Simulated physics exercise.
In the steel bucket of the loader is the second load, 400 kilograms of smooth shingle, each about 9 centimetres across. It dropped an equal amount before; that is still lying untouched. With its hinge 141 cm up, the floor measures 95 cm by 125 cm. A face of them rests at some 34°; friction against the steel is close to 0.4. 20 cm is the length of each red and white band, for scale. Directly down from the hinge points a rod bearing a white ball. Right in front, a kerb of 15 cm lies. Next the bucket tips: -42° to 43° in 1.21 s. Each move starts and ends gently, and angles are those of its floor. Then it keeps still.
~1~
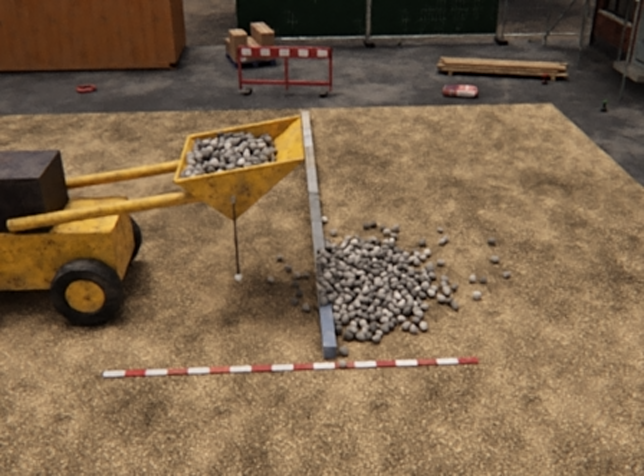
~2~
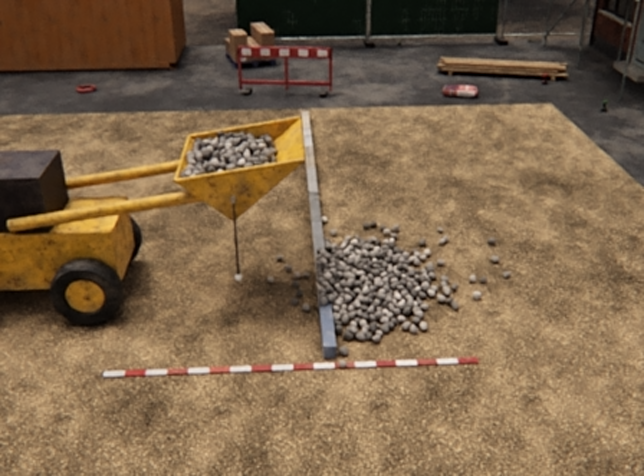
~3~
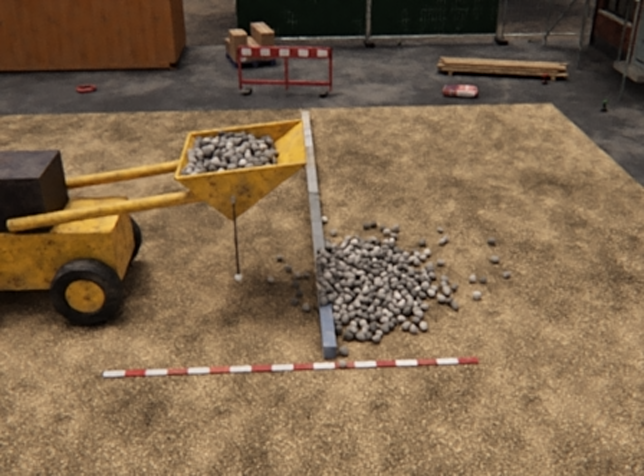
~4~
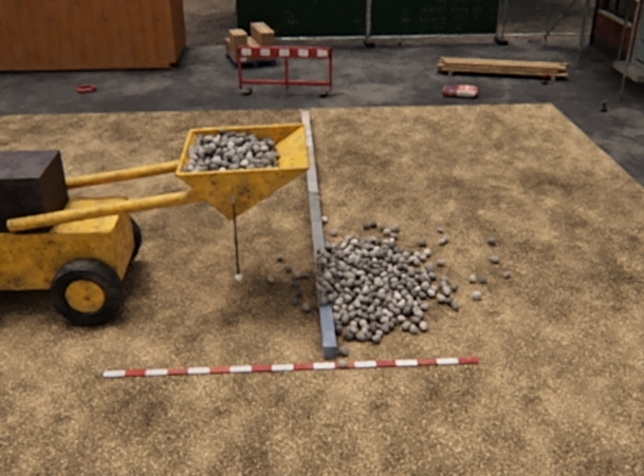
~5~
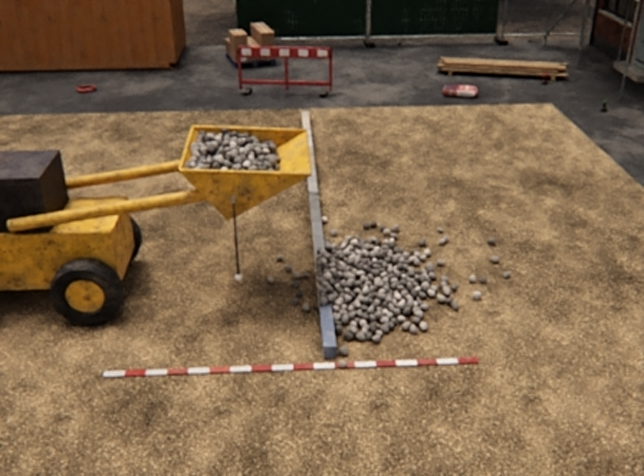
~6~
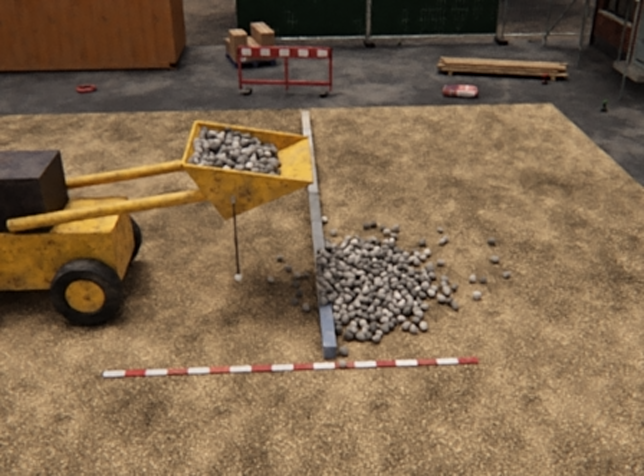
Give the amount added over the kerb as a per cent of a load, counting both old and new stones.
About 48 per cent of a load.
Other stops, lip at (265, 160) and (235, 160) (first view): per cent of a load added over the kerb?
First place about 5 %, second about 5 %.
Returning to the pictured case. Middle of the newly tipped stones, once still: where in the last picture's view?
The middle lies near (320, 276) in the last picture.
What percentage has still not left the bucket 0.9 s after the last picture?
It holds some 45 percent.
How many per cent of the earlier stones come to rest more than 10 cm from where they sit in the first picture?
Roughly 10 percent.
Then, 0.5 s after the last picture the floor is at 30°; in per cent of one load, 100 in the bucket, 6 on this side of the kerb, 94 over the kerb; the foremost stones are at (476, 261).
Then, 0.9 s after the last picture the floor is at 43°; in per cent of one load, 45 in the bucket, 57 on this side of the kerb, 97 over the kerb; the foremost stones are at (476, 261).
Then, 1.3 s after the last picture the floor is at 43°; in per cent of one load, 1 in the bucket, 70 on this side of the kerb, 129 over the kerb; the foremost stones are at (476, 261).
Then, 4.1 s after the last picture the floor is at 43°; in per cent of one load, 0 in the bucket, 58 on this side of the kerb, 142 over the kerb; the foremost stones are at (483, 268). Net gain over the kerb, 48.
